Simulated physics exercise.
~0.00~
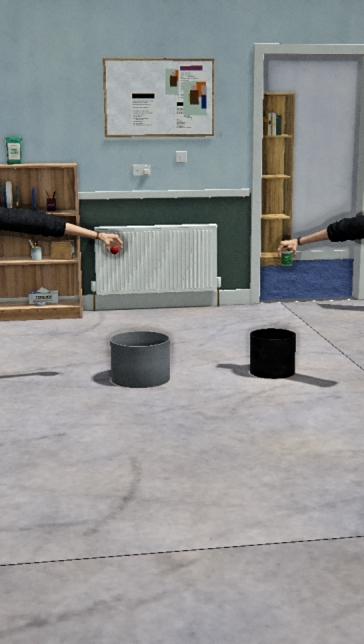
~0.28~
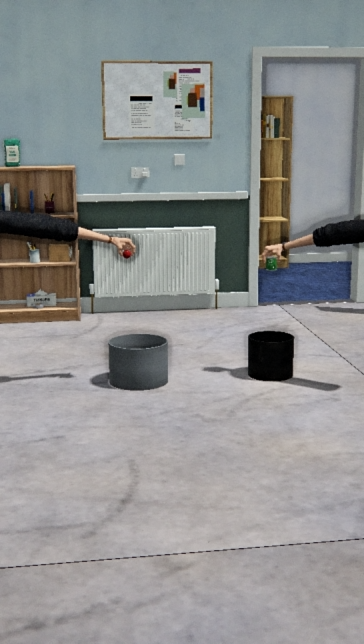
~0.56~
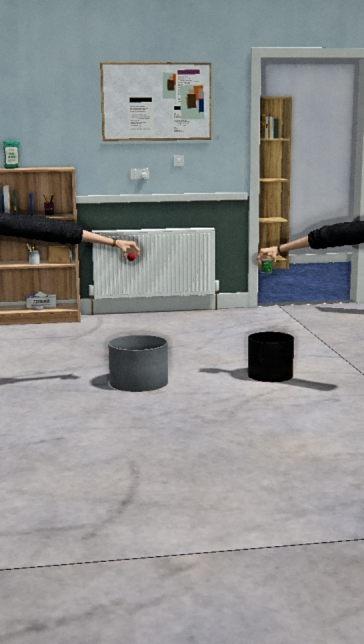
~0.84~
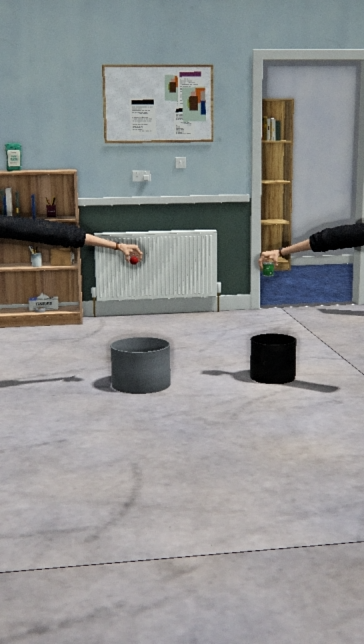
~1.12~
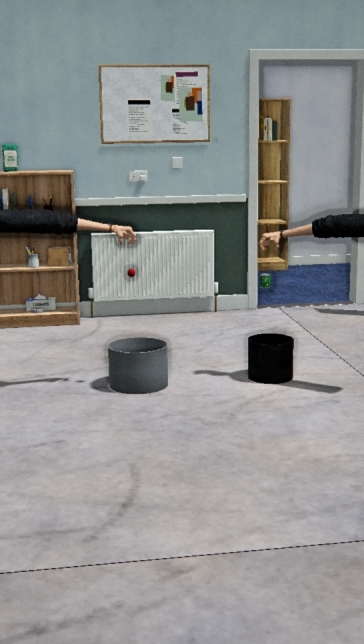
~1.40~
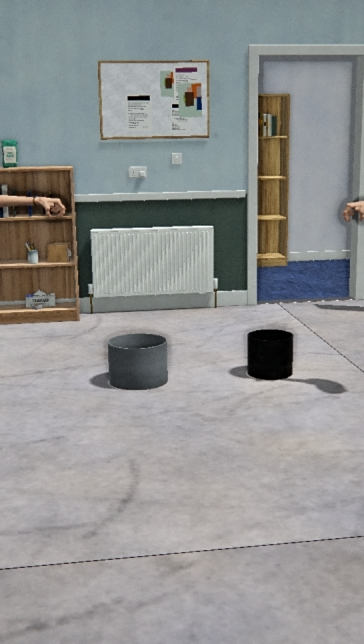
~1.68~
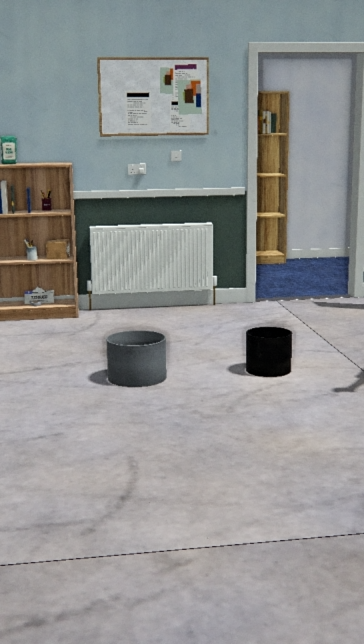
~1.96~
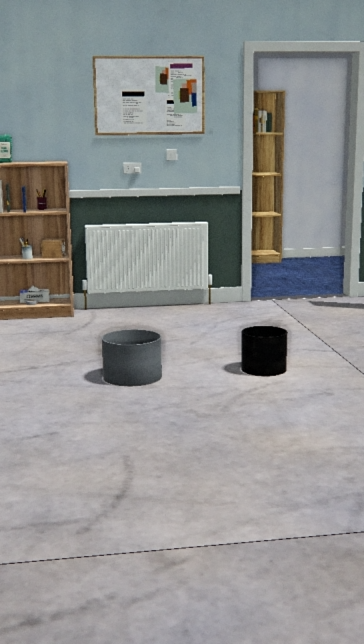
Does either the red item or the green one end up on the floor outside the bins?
No, the red item lands inside the left bin and the green one lands inside the right bin.
